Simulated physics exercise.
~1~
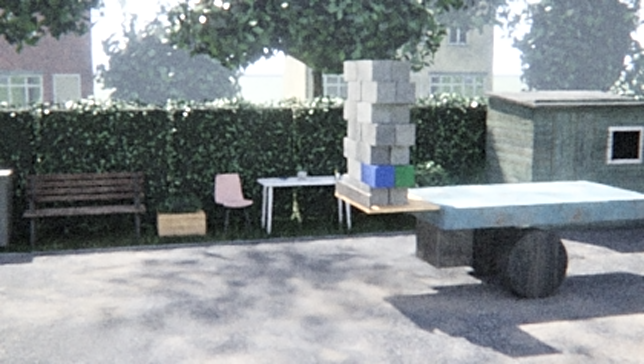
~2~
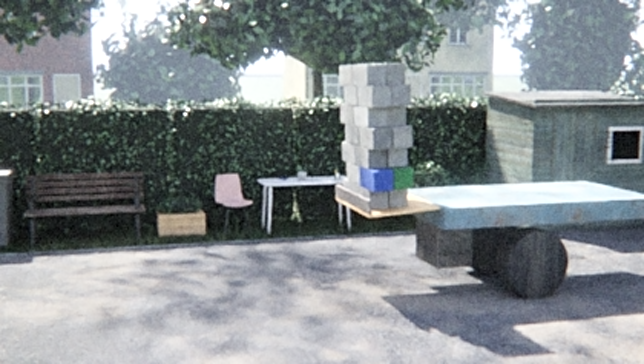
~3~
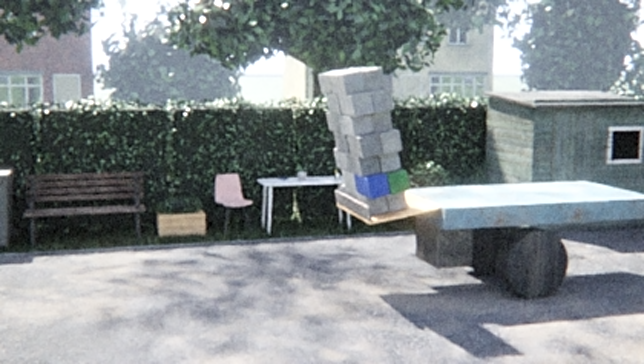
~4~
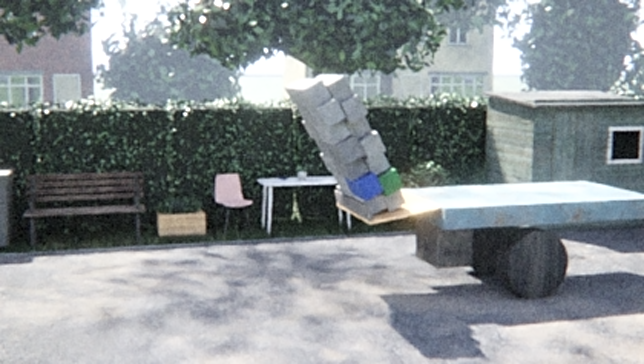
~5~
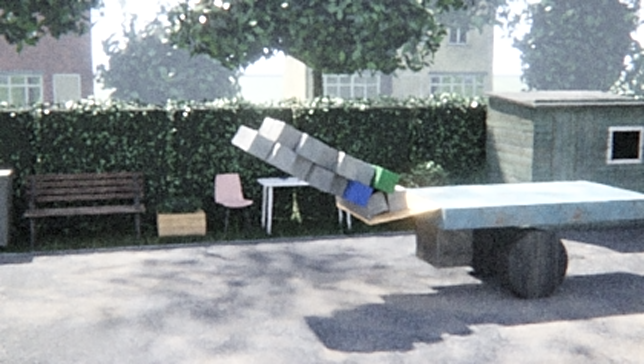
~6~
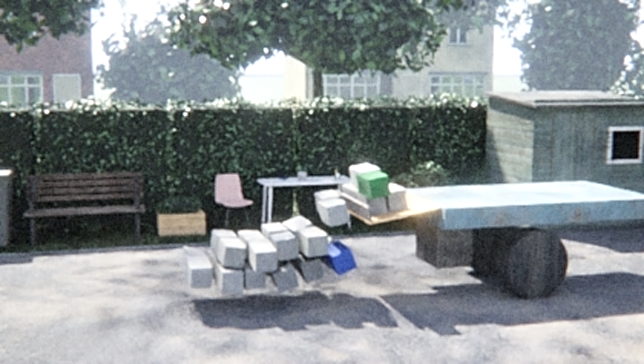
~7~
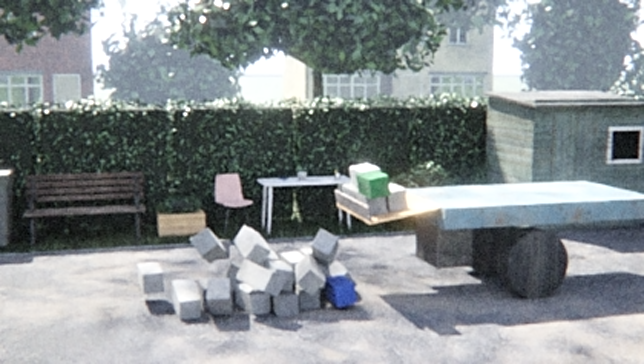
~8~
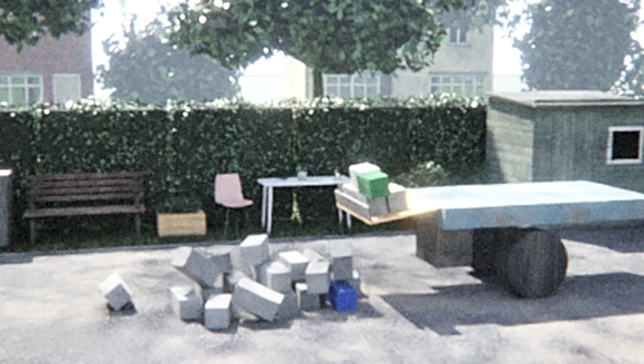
A pale blue flat-bed with a dark wheel stands at the right of a sunlit back yard, seen from the side by a still camera, with a hedge, bench, pink chair and white table behind. A tall stack of grey blocks, with one blue and one green near the bottom, rests on the flap at its left end. The flap droops slightly, and the stack leans left, then topples over the edge. Grey blocks and the blue one drop and scatter across the ground, while the green block stays tipped on the flap with a few grey ones.
